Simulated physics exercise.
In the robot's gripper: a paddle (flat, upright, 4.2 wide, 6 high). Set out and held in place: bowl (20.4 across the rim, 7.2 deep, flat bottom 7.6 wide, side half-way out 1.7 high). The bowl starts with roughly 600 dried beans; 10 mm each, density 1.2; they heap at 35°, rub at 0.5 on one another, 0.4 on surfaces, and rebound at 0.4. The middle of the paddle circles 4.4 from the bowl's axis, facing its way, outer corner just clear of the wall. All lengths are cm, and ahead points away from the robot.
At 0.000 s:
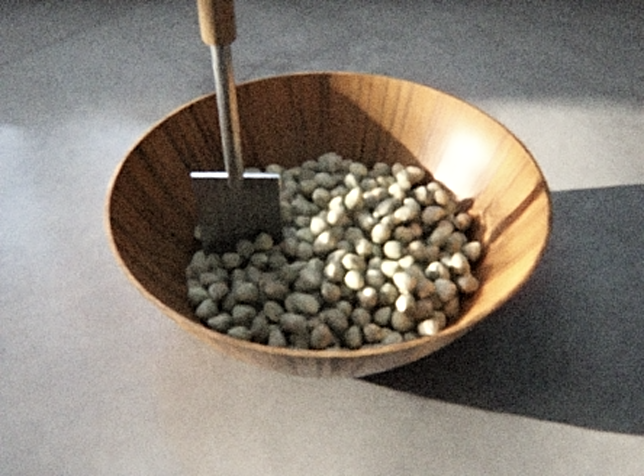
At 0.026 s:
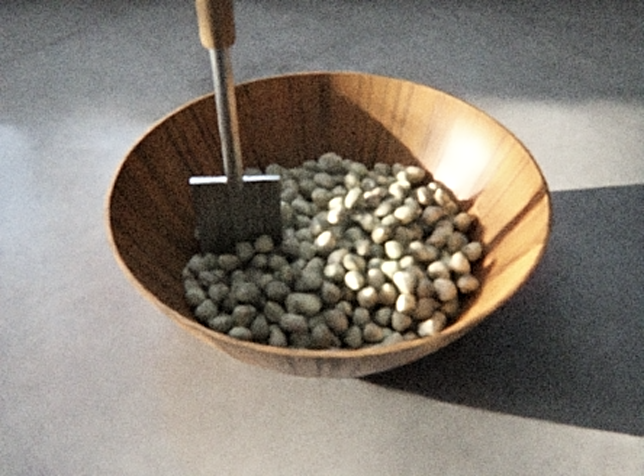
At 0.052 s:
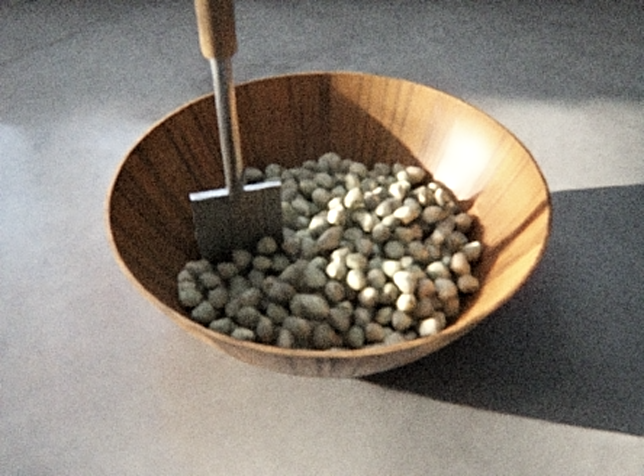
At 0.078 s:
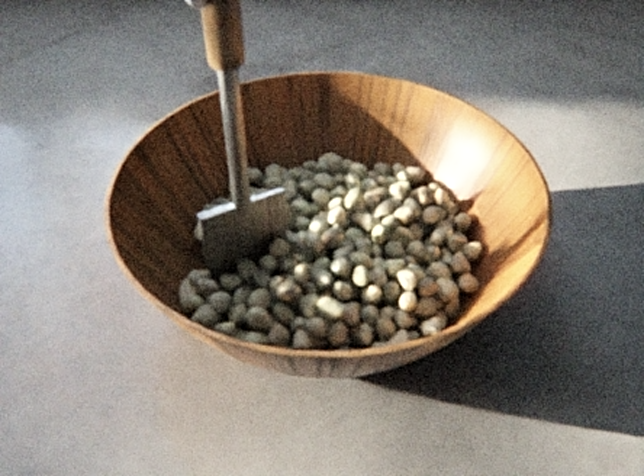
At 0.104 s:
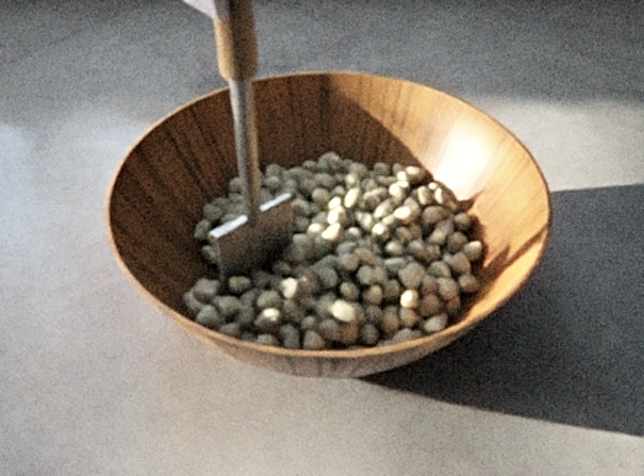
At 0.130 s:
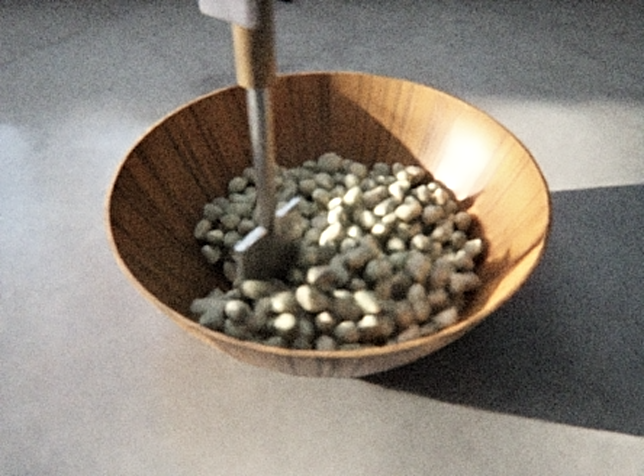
A wide wooden bowl with streaked brown grain sits on a plain grey surface, seen from above at an angle by a still camera, with bright light from one side and a dark shadow to the right. Pale greenish-grey beans heap inside it, and a flat metal paddle with a tan handle stands at the left. Held by a gripper, the paddle slowly turns and sweeps toward the near side, pushing beans along.
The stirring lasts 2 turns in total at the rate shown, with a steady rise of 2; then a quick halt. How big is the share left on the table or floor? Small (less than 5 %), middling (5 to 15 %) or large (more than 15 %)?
Share on the table or floor: Small (less than 5 %).
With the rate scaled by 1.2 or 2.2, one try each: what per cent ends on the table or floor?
About 5 and 30 per cent.
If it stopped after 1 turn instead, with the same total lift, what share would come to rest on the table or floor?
In that case some 0 per cent.
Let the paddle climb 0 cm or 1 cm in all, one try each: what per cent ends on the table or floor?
About 5 and 0 per cent.
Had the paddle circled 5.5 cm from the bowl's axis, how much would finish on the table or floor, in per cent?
It would be near 5 per cent.
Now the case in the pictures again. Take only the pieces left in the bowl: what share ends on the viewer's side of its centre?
Some 50 per cent.
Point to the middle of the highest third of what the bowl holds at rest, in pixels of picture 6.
At about (320, 238).
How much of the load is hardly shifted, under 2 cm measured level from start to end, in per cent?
About 15 per cent.
By 0.65 s, 317° round, highest piece 8 above the table; 595 in the bowl, 6 on the table or floor, 2 in flight or on the tool.
By 1.17 s, 219° round, highest piece 8 above the table; 592 in the bowl, 11 on the table or floor.
By 1.63 s, 0° round, highest piece 6 above the table; 592 in the bowl, 11 on the table or floor.
By 2.33 s, 0° round, highest piece 6 above the table; 592 in the bowl, 11 on the table or floor.
Final count, 592 in the bowl, 11 on the table or floor. That is 2 % on the table or floor.
